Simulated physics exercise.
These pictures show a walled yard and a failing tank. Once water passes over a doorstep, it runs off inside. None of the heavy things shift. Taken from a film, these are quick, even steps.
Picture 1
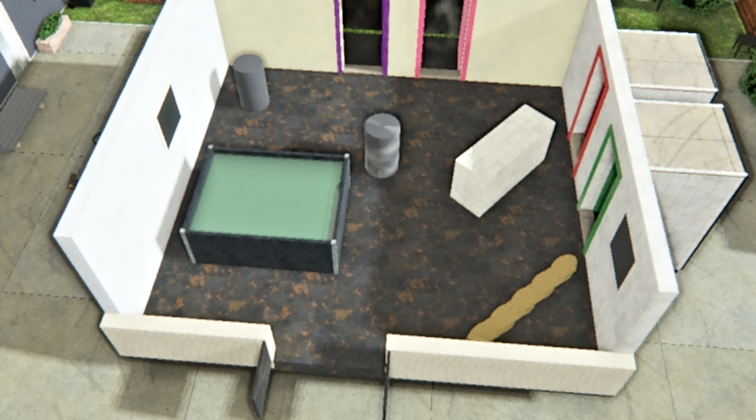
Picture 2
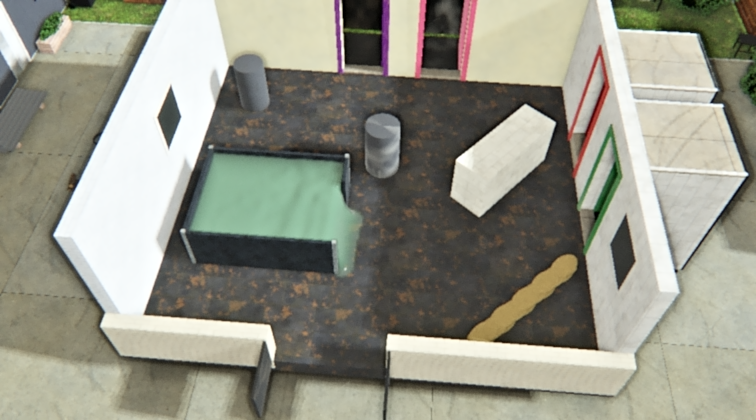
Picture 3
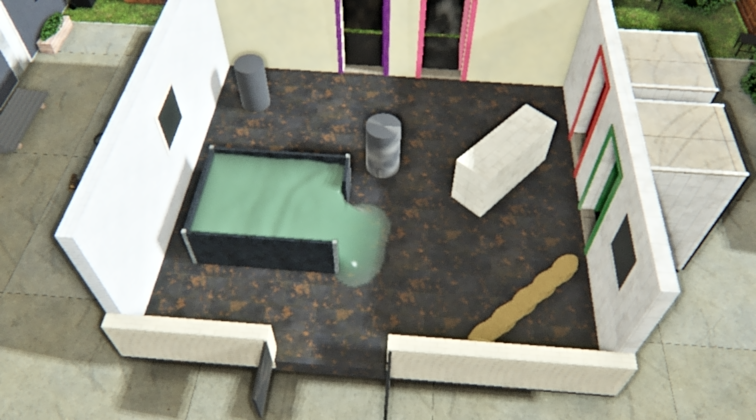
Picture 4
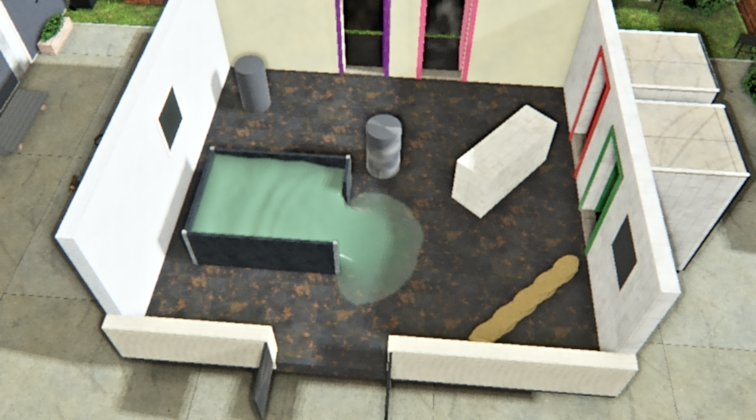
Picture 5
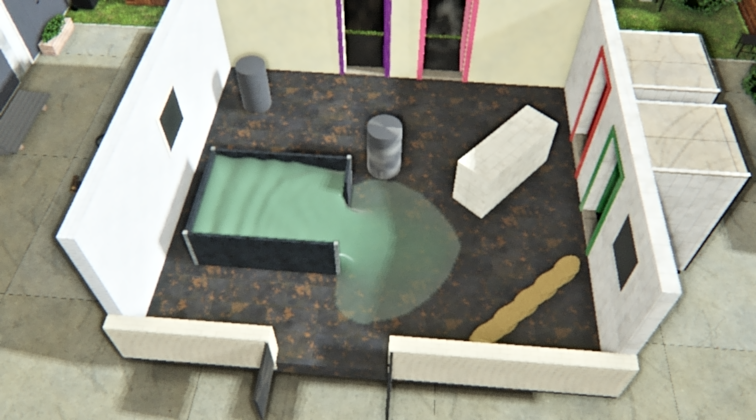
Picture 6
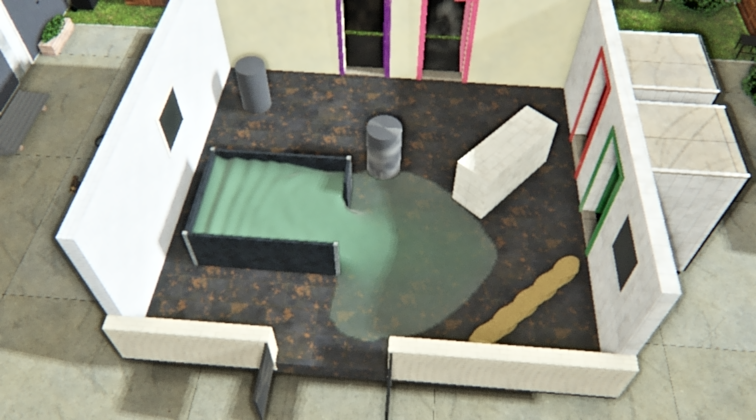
A dark-walled tank pours green water through its right side, spreading across the yard floor.
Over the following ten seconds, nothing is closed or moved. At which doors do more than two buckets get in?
As I see it, pink door: Within the cap; purple door: Within the cap; red door: Within the cap; green door: Over the cap.
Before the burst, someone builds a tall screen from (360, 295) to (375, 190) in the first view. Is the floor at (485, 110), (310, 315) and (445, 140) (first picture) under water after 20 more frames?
Results in order: Bone-dry / swamped / bone-dry.
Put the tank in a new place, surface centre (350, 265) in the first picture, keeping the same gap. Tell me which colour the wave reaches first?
Result: The green door.
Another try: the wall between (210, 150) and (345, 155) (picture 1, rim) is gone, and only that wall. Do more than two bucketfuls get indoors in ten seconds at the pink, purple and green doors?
The pink one exceeds the limit, the purple one exceeds the limit, and the green one remains below.
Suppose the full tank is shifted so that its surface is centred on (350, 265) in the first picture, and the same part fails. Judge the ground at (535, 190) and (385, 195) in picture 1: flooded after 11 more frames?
Spot one ends up sodden, spot two left untouched.
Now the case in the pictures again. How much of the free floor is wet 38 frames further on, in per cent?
It works out to about 60 in a hundred.
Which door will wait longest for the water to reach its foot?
My answer: The one in purple.
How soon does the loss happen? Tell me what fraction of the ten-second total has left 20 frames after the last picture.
Roughly 50 per cent.
A moment on, water covers 30 % of the floor; the pink door not reached, the purple door not reached, the red door not reached, the green door under two buckets in.
Next, water covers 35 % of the floor; the pink door not reached, the purple door not reached, the red door not reached, the green door far over two buckets in.
Then, water covers 50 % of the floor; the pink door not reached, the purple door not reached, the red door wet at the sill, nothing in, the green door far over two buckets in.
Later, water covers 60 % of the floor; the pink door wet at the sill, nothing in, the purple door wet at the sill, nothing in, the red door wet at the sill, nothing in, the green door far over two buckets in.
In the end, water covers 95 % of the floor; the pink door wet at the sill, nothing in, the purple door wet at the sill, nothing in, the red door wet at the sill, nothing in, the green door far over two buckets in.
